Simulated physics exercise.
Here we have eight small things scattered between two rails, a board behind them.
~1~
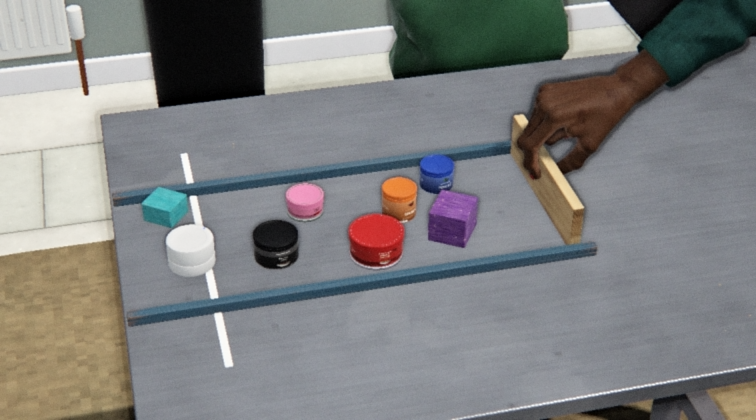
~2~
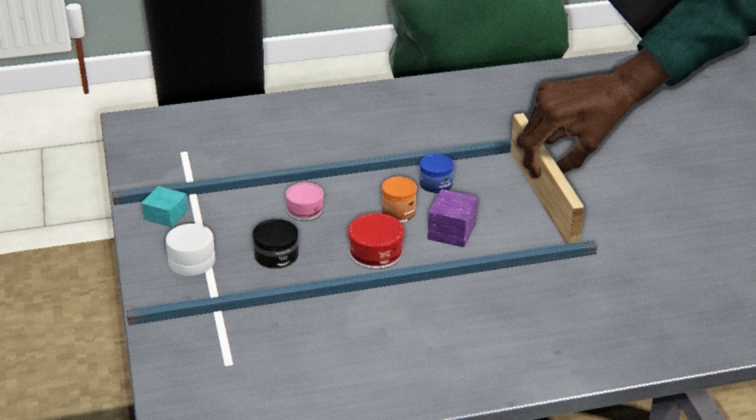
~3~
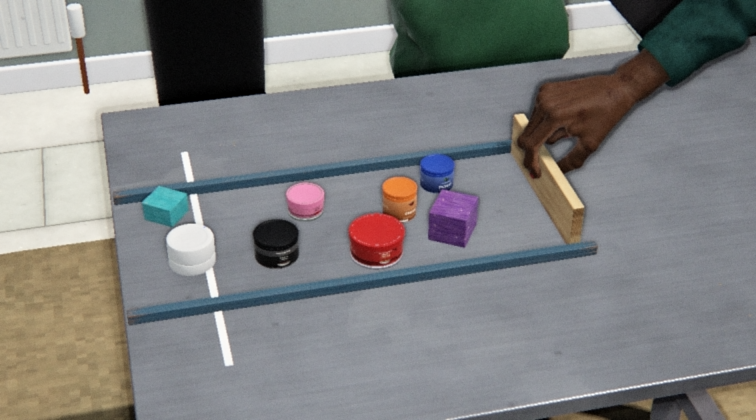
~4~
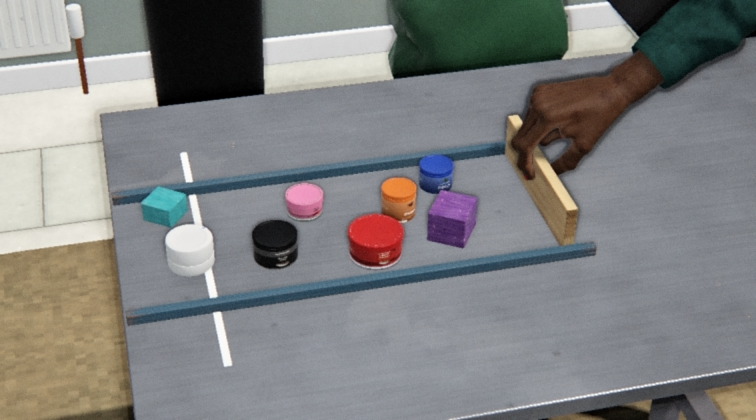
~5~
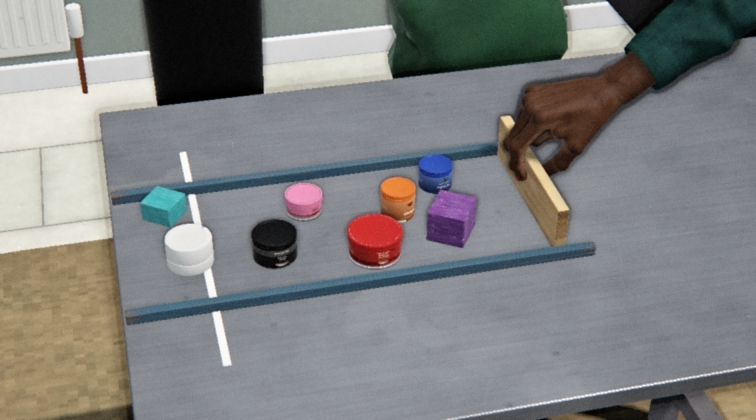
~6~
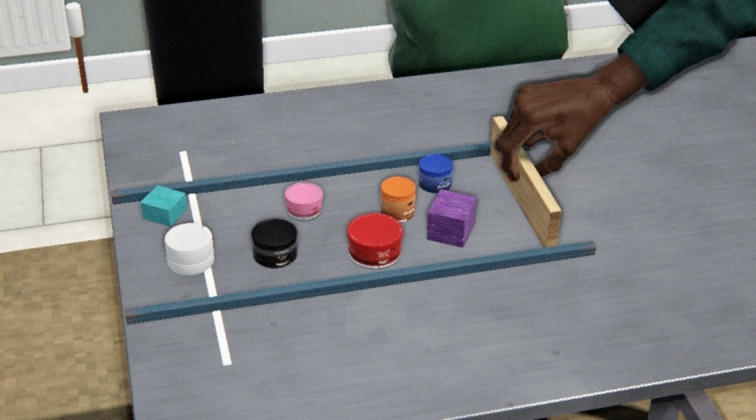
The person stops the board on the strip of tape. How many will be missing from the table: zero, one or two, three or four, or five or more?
Here the number that fall off is one or two.
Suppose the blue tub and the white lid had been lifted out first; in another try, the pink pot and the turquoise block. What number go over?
0 in the first case, 1 in the second.
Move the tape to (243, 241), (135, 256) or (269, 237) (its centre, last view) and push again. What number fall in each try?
Down on the floor: 0, 5 and 0.
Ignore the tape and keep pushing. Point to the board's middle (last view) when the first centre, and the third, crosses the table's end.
About (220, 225), then (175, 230).
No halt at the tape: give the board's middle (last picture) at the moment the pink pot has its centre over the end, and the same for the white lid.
Its middle is around (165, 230) and around (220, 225).
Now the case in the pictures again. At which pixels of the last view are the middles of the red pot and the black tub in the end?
The red pot at (140, 280), the black tub at (148, 246).
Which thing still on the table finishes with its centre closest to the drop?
The red pot.
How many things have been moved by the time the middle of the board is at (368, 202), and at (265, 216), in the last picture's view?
By then 5, and 7.
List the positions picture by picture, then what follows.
In the first frame, turquoise block (165, 208); white lid (191, 251); black tub (276, 245); board (545, 179); tape (204, 248).
In the second frame, white lid (191, 250); red pot (376, 241).
In the third frame, black tub (276, 244); blue tub (437, 174).
In the fourth frame, turquoise block (164, 207); board (539, 180).
In the fifth frame, white lid (189, 250); orange tub (398, 201).
In the sixth frame, turquoise block (164, 206); white lid (190, 249); black tub (275, 244); board (523, 181); tape (203, 246).
Soon after, none off yet; turquoise block at rest near (164, 206); white lid at rest near (190, 249); black tub at rest near (275, 244).
Then, none off yet; turquoise block at rest near (164, 206); white lid moved about its own width near (157, 247); black tub moved about its own width near (204, 245).
At rest, the number that fall off is one or two; fallen, white lid.
